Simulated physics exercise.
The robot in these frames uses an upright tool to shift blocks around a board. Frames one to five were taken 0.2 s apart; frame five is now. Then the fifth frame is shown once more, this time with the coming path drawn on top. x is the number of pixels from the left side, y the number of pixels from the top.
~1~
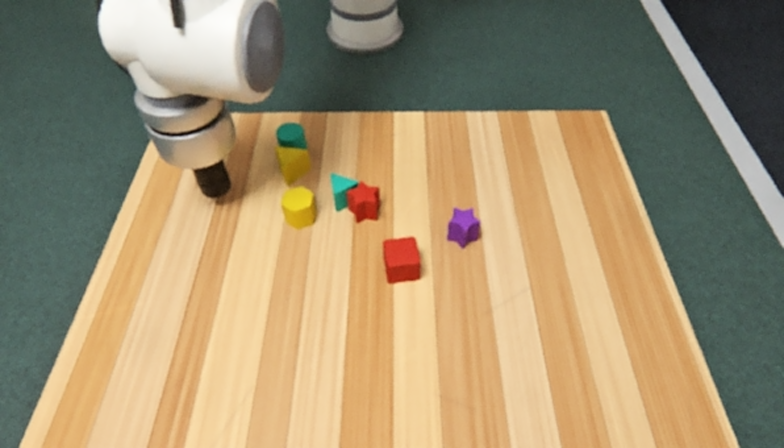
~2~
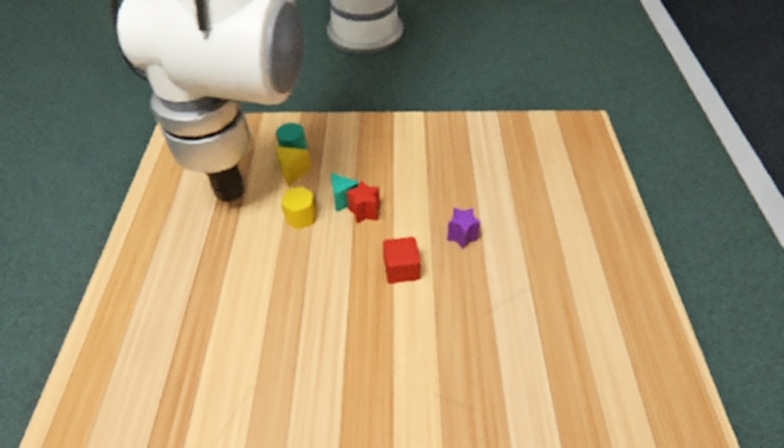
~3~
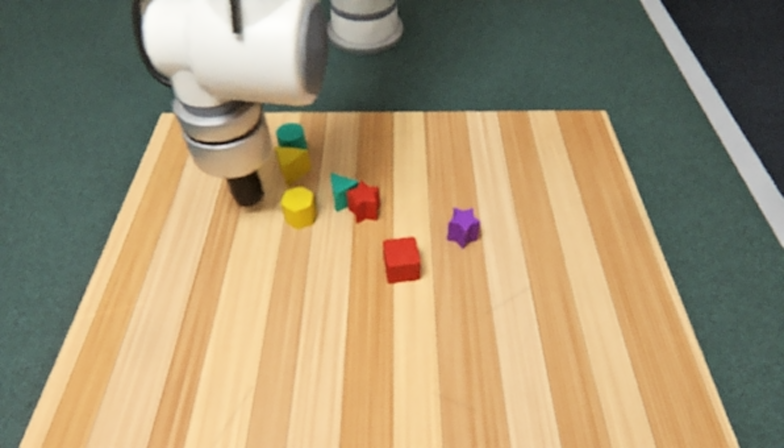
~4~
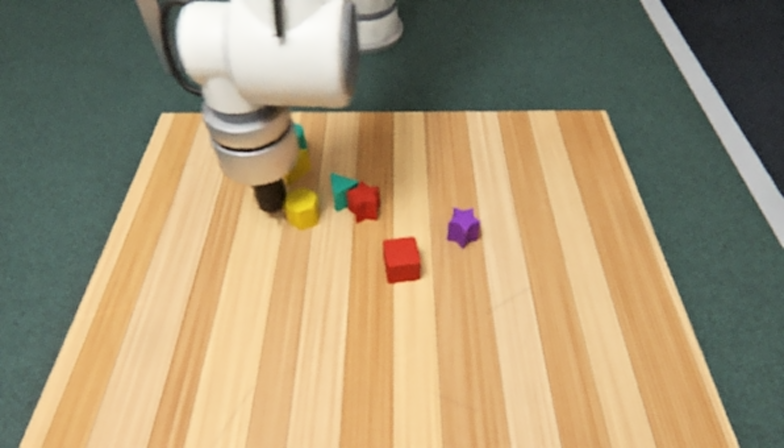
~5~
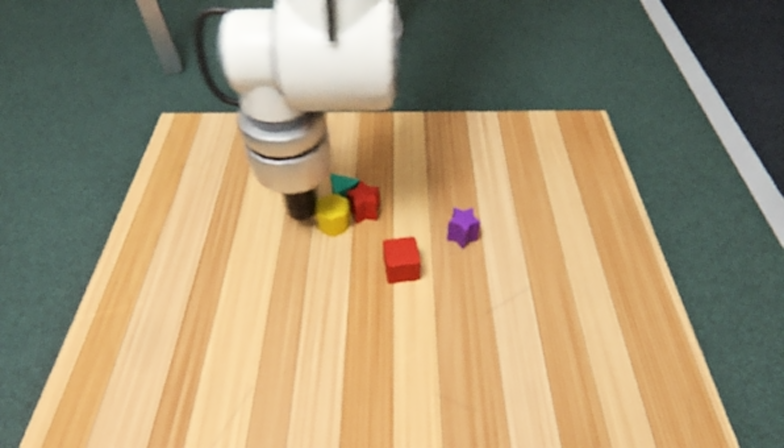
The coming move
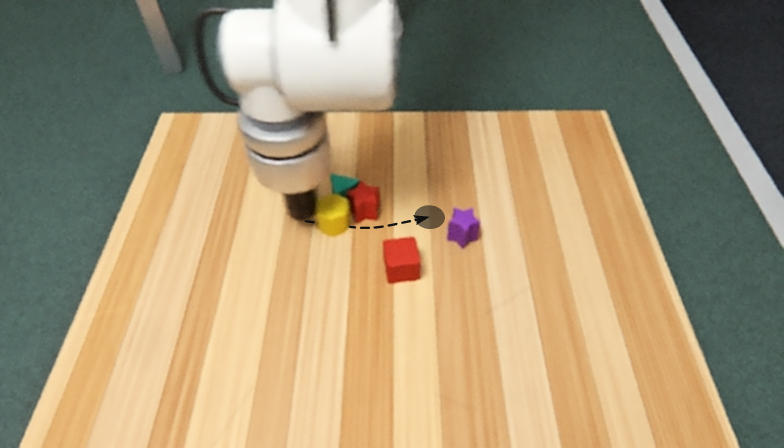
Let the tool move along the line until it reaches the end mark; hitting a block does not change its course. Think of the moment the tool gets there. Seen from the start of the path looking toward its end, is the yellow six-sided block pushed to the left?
Answer: No.
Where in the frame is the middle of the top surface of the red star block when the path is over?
The spot you're after is about (401, 183) in the image.
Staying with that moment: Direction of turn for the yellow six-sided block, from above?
The answer is clockwise.
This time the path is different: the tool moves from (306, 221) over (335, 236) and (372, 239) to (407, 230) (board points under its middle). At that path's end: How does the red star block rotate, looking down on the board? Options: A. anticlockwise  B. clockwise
A
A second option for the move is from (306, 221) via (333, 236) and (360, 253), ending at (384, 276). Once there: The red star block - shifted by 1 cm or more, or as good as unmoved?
It does get moved.
The line goes from (306, 221) by way of (347, 226) and (389, 226) to (430, 217).
On the path given first. One third of the way, tool (346, 215); yellow six-sided block (375, 213); red star block (379, 190), turned 50° anticlockwise.
Two thirds of the way, tool (389, 214); yellow six-sided block (418, 217), turned 35° clockwise; red star block (393, 186).
At the end, tool (430, 205); yellow six-sided block (448, 220), turned 100° clockwise; turquoise triangular piece unmoved; red star block (401, 183), turned 160° anticlockwise; purple star block (477, 221), turned 20° anticlockwise.
